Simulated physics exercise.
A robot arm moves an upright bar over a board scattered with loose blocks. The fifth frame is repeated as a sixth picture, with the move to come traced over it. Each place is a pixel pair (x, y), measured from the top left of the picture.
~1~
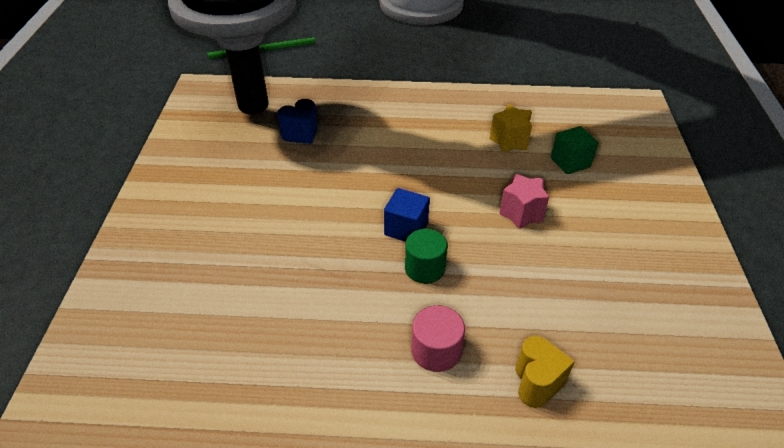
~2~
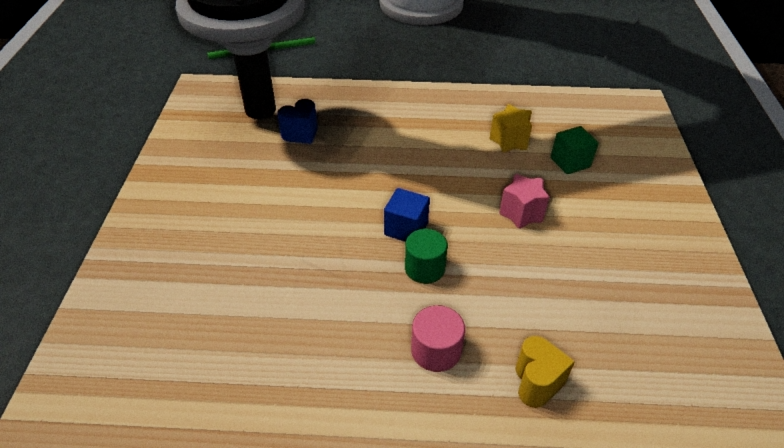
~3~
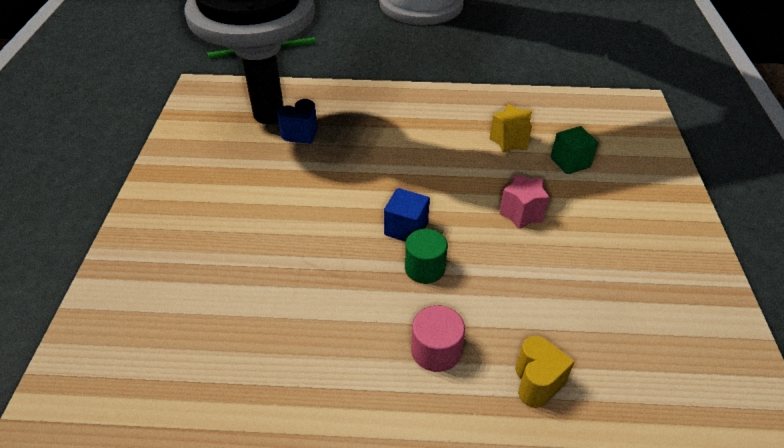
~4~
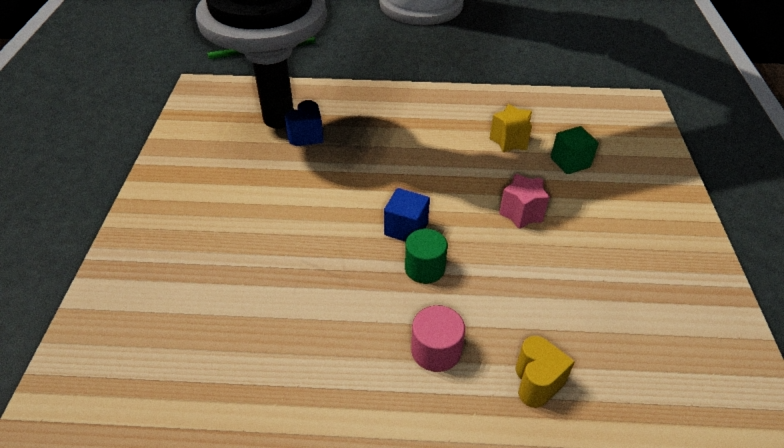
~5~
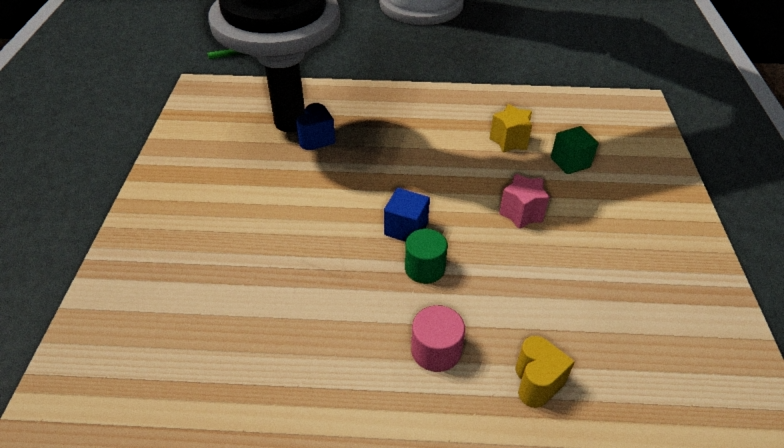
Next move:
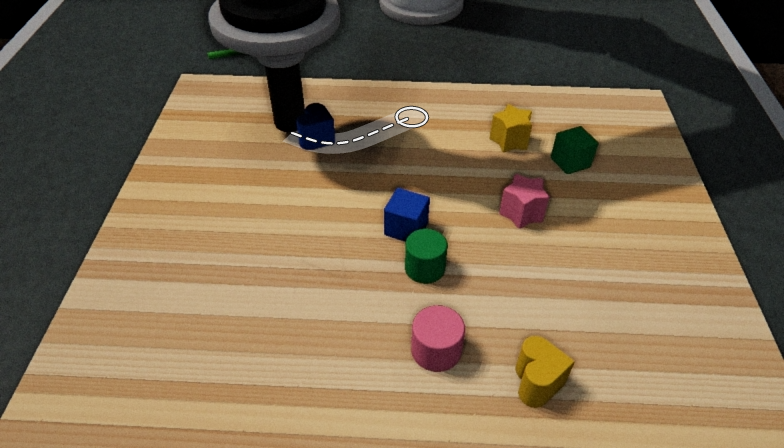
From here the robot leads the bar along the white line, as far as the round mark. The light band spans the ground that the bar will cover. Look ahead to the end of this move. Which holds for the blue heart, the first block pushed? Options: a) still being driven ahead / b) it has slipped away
b.
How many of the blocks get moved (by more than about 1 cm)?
One gets moved.
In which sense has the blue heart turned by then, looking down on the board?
From above, it looks like the blue heart goes clockwise.
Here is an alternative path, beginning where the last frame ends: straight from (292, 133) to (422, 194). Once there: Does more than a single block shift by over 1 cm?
I expect not.
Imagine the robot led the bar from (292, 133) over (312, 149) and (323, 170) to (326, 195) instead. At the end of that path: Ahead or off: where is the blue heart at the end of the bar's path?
Slipped loose.
The line goes from (292, 133) via (333, 143) and (375, 132), ending at (412, 117).
What follows on the original path. One third of the way, bar at (333, 135); blue heart at (359, 125).
Two thirds of the way, bar at (375, 124); blue heart at (383, 126), turned 40° clockwise.
At the end, bar at (412, 109); blue heart at (383, 126), turned 40° clockwise.
